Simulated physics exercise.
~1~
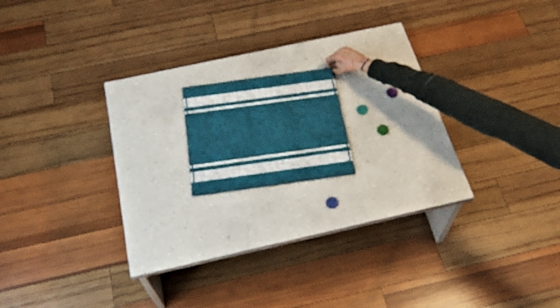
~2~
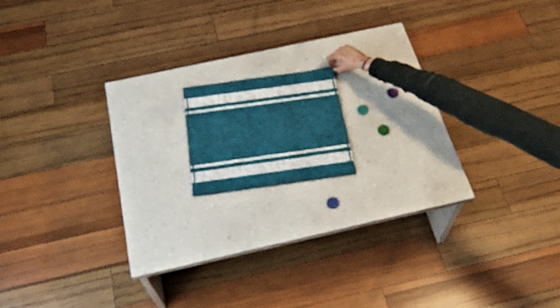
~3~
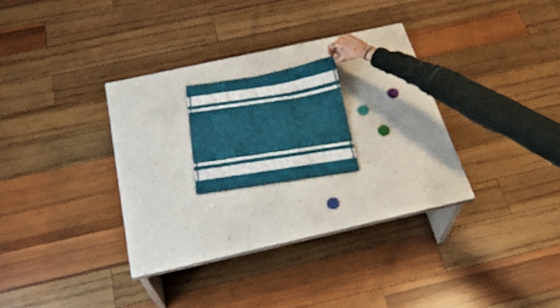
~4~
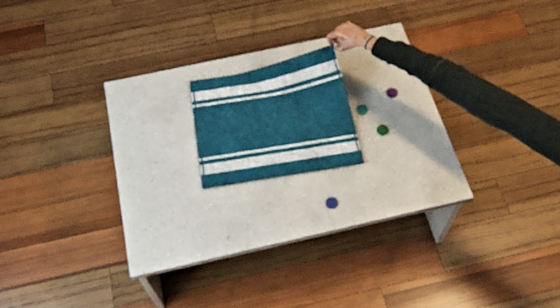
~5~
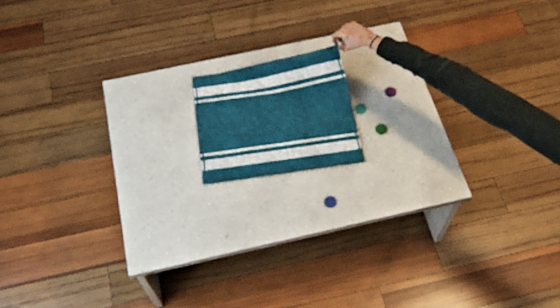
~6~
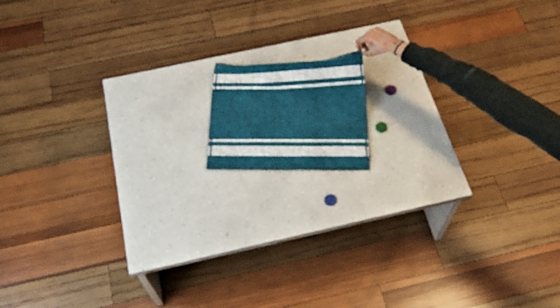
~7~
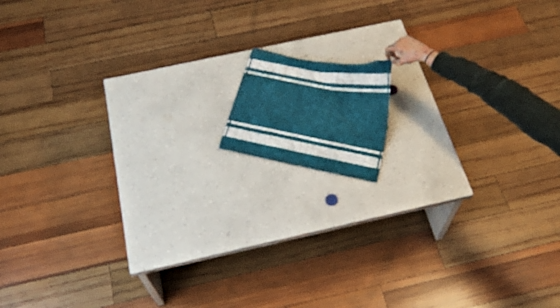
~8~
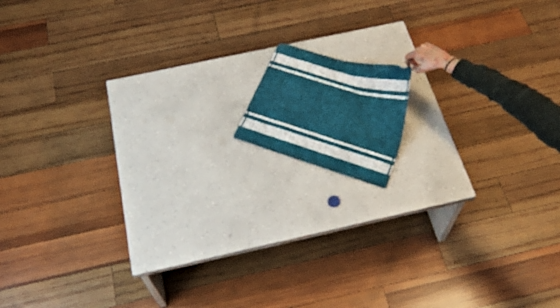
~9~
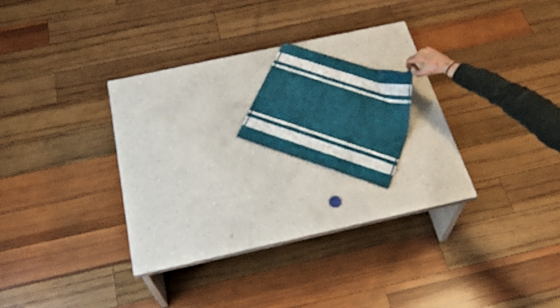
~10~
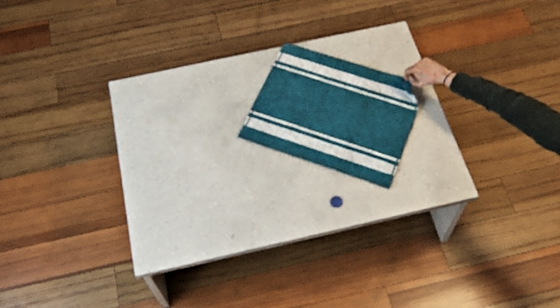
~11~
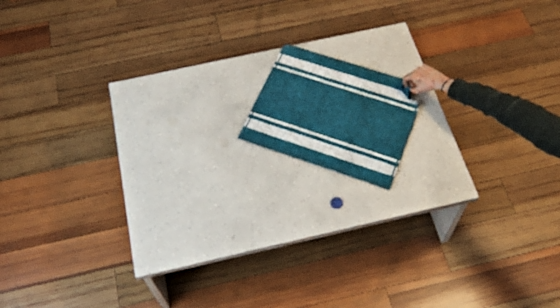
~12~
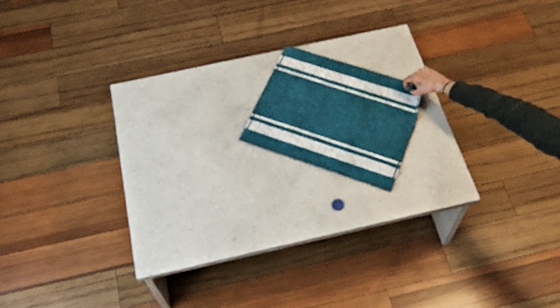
A teal tea towel with white stripes lies flat on a pale desk above a wooden floor, seen from above at an angle by a slightly swaying camera. To its right are small teal, green and purple discs, with a blue one below. A dark-sleeved hand from the right pinches the towel's upper right corner, lifts it and draws the cloth rightward. The towel slides over the teal disc, then the green and purple ones, turning clockwise as it goes. The hand lowers the corner, leaving the cloth flat and tilted, with only the blue disc uncovered.
